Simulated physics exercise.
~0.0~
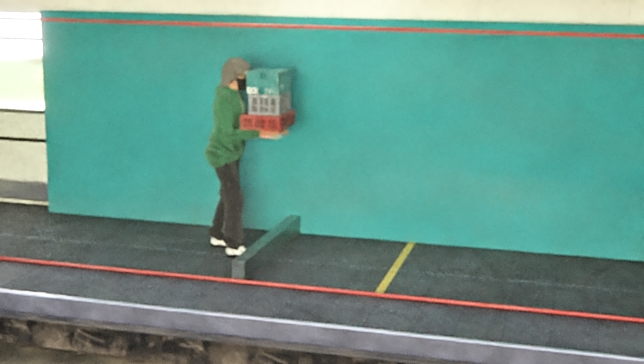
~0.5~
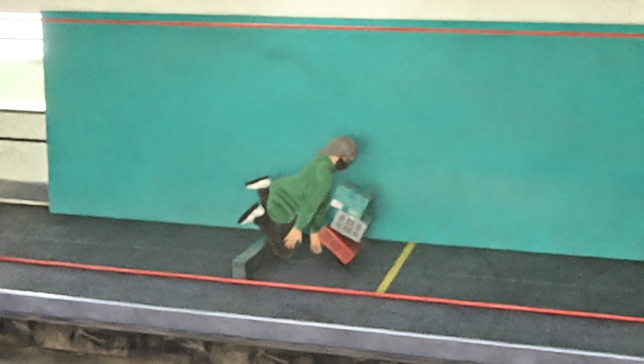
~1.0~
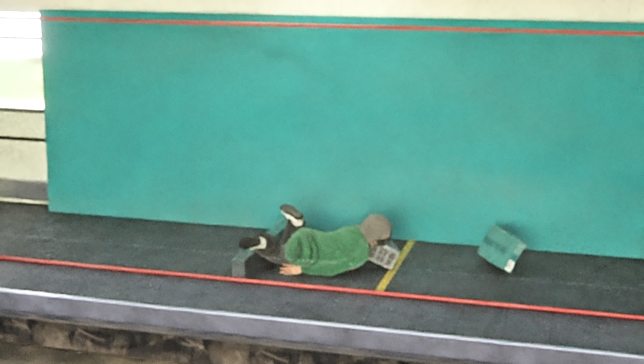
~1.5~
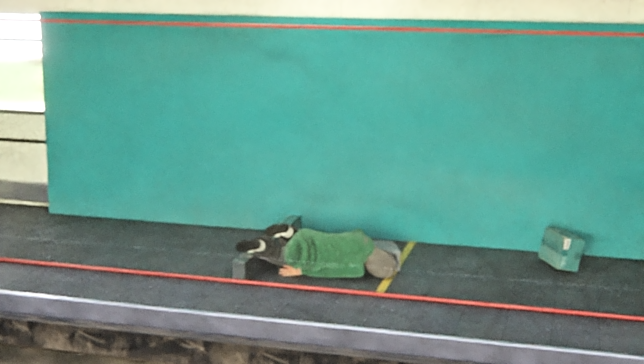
A person carrying stacked crates trips over a low rail, falls flat and spills them.
